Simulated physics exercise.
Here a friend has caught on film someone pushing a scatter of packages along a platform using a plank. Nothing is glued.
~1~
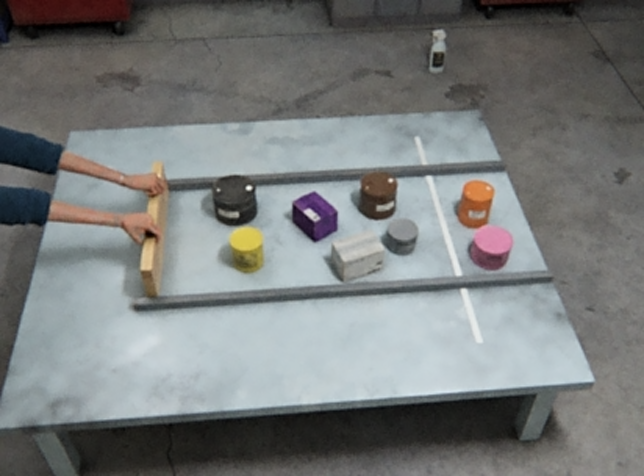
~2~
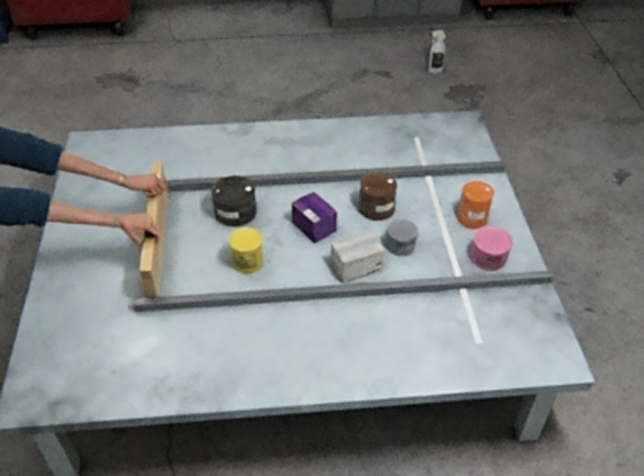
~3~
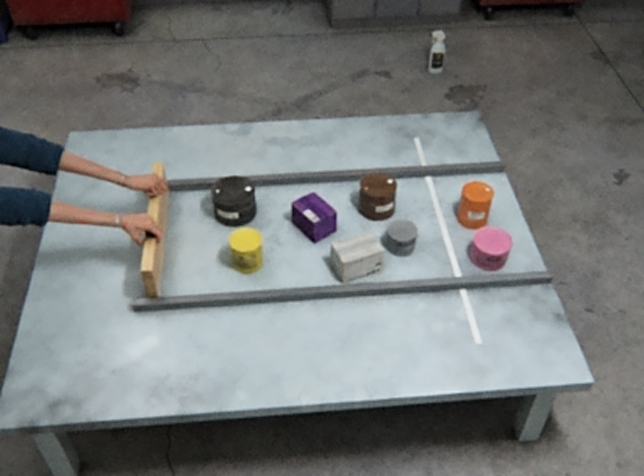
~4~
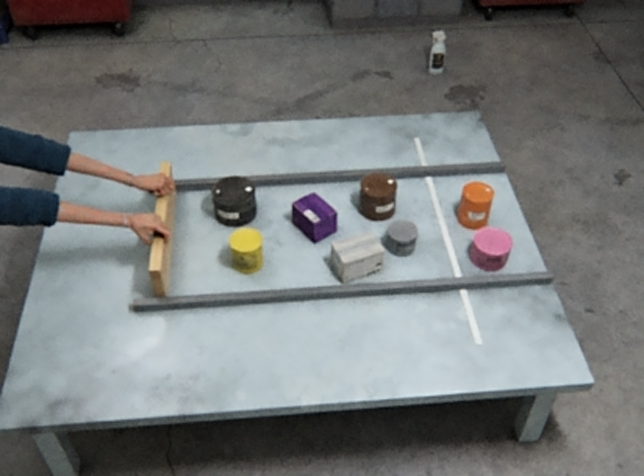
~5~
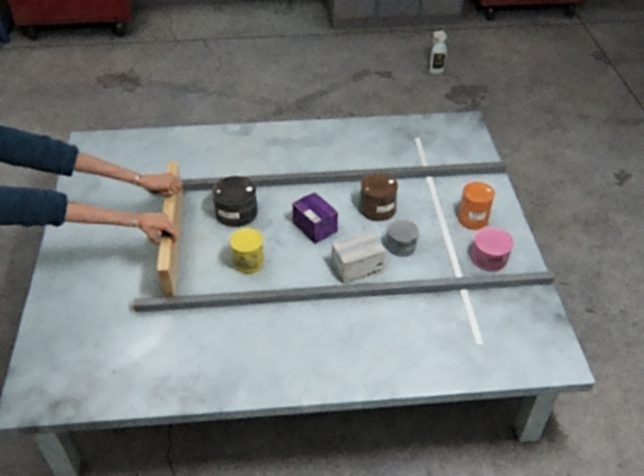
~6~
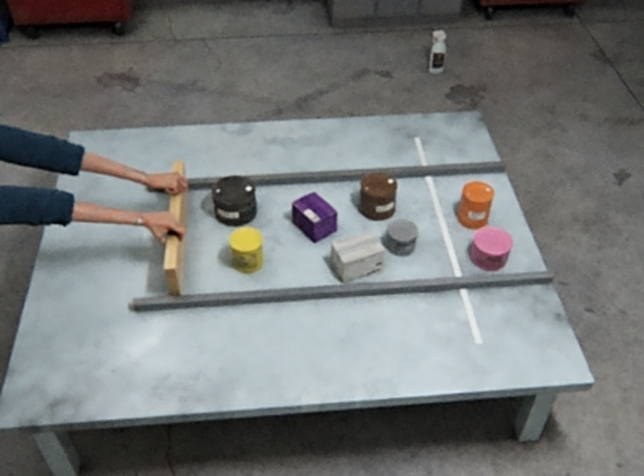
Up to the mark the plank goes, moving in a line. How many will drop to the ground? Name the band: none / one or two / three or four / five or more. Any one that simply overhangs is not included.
Band: None.
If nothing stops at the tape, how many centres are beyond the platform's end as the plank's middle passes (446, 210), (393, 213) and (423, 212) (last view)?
Place by place: 0, 0 and 0.
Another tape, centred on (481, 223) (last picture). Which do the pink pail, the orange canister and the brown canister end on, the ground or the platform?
What happens is that the pink pail winds up off it, the orange canister winds up off it and the brown canister winds up off it.
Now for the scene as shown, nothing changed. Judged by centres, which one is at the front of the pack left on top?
Foremost: The orange canister.
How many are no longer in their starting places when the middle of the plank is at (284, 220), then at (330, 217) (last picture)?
First 3 and then 5.
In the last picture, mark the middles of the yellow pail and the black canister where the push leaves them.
Roughly (469, 237), and the other roughly (455, 178).
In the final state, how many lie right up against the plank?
Looks like 4 of them, all told.
Early on, none off yet; pink pail at rest near (491, 249); orange canister at rest near (475, 206); grey pail at rest near (402, 238).
A while later, none off yet; pink pail at rest near (491, 249); orange canister moving near (477, 206); grey pail travelled about its own width near (446, 238).
Finally, the number that fall off is zero.
